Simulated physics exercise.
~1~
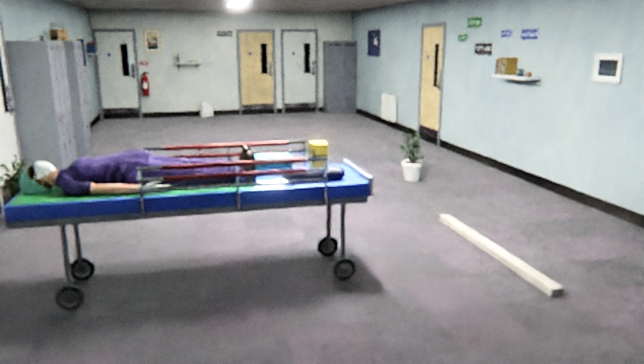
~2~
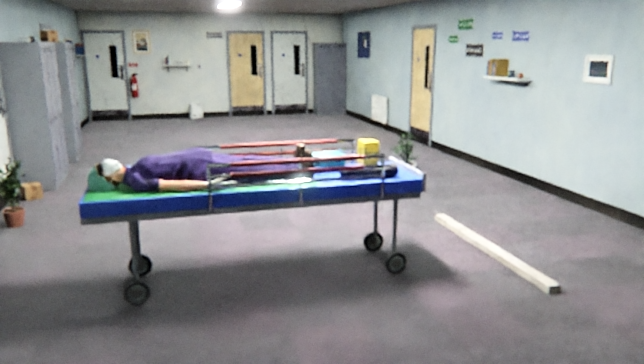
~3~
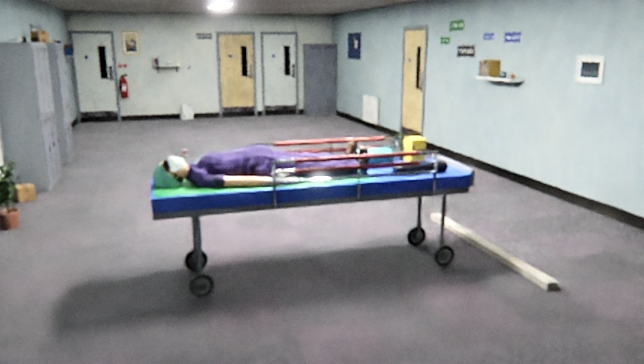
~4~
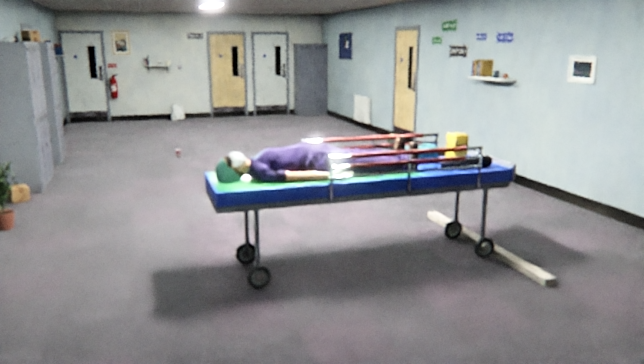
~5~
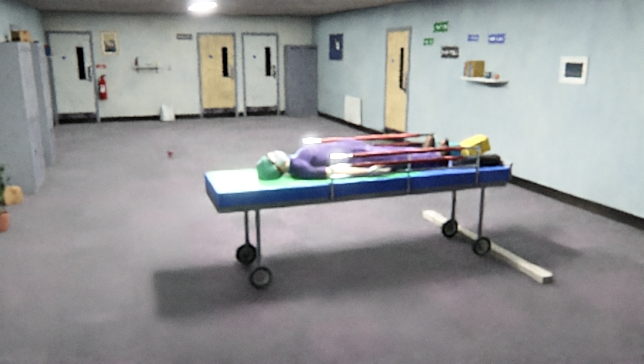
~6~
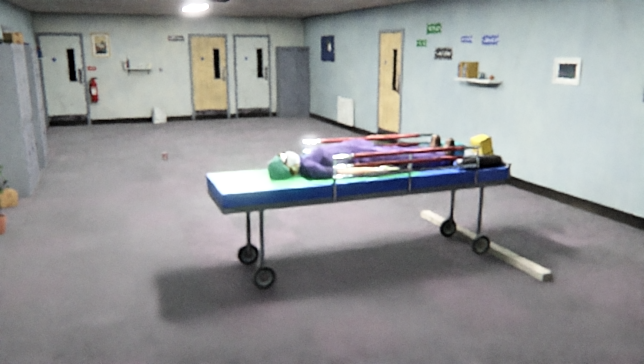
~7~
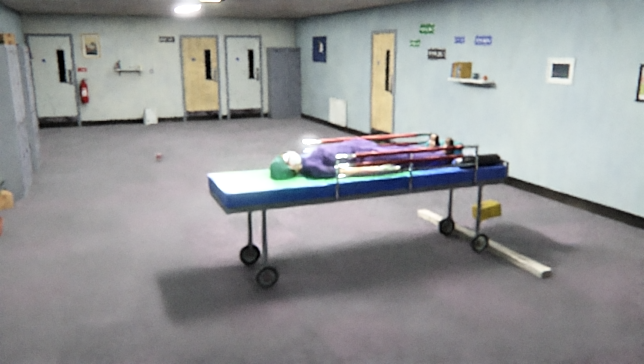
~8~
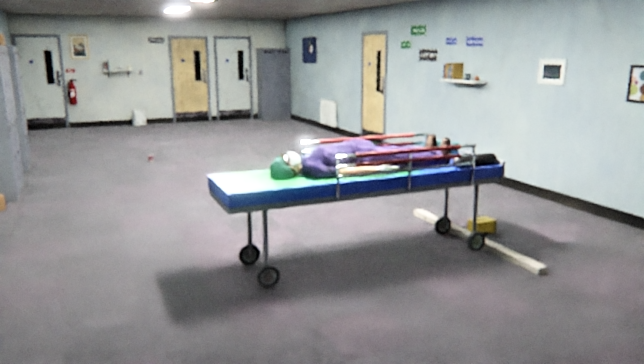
A trolley carrying a person rolls right, stops at a sill, and a yellow pump tumbles off.
